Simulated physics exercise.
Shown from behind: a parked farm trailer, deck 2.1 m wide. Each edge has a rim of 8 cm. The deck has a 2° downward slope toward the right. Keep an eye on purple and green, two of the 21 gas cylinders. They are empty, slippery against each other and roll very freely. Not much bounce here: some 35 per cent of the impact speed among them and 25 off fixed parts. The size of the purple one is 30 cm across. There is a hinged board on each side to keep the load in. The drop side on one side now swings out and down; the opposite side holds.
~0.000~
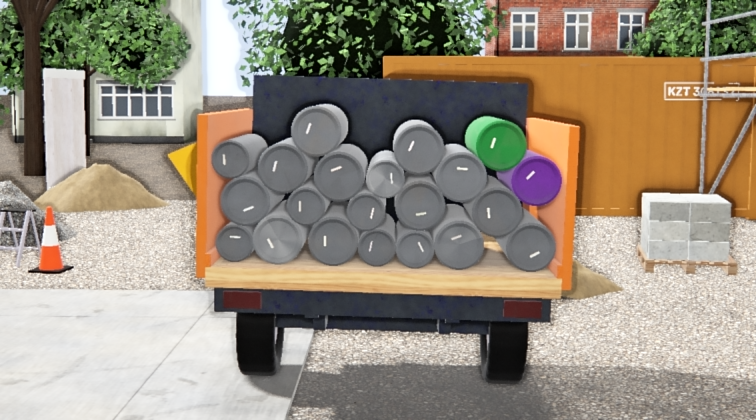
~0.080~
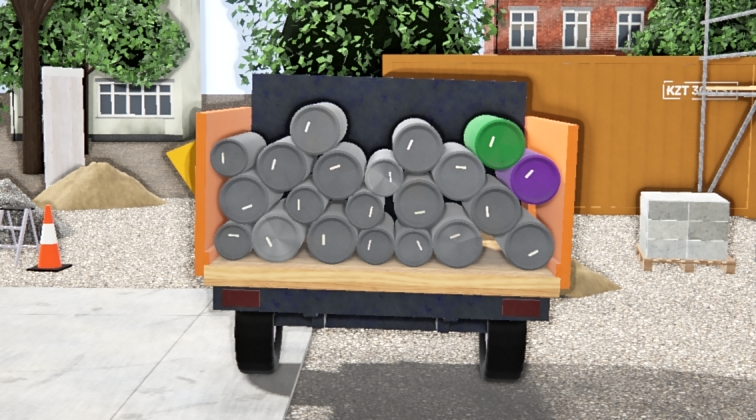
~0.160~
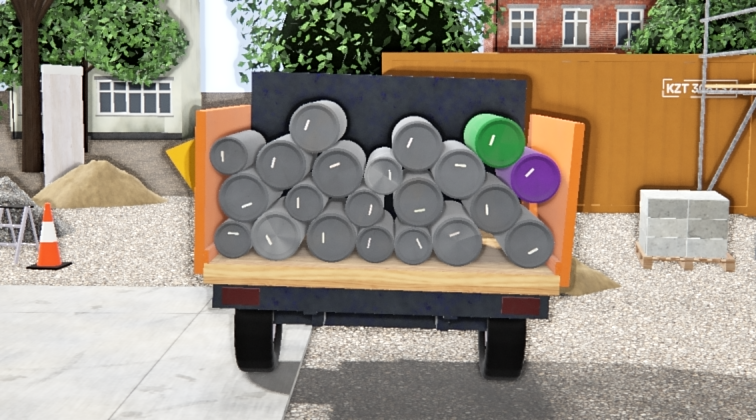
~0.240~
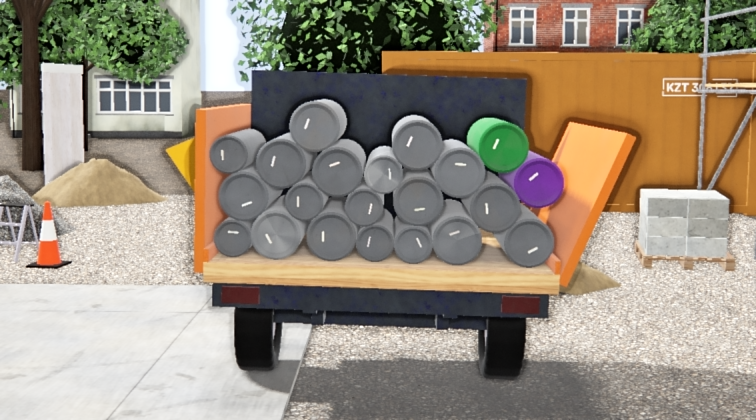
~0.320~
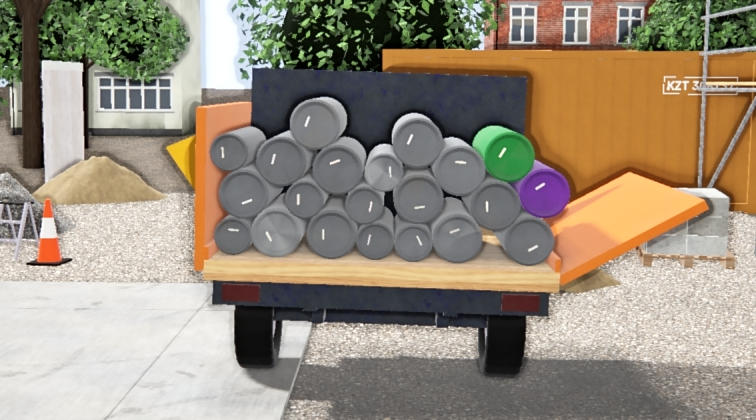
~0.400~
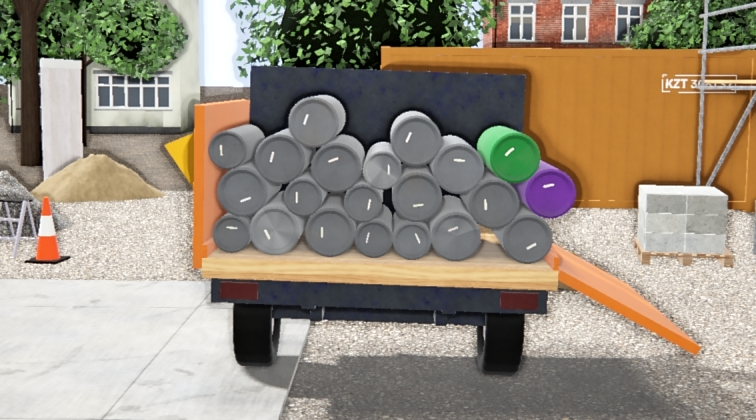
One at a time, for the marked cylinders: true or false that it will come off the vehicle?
Purple cylinder: True. Green: True.
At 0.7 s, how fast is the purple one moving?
Close to 2.5 m/s at that moment.
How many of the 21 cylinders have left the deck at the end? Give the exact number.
Counted up, it is 2.
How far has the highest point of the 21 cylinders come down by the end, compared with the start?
0 cm.
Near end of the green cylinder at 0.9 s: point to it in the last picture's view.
Near (588, 240).
By 0.7 s, purple is dropping off the right side; green is in the air, 5 cm from the right edge, rolling right; 1 of 21 is off.
By 0.9 s, purple is dropping off the right side; green is dropping off the right side; 2 of 21 are off.
Finally (2.1 s), purple is down on the right; green is on the ground to the right; 2 of 21 are off.
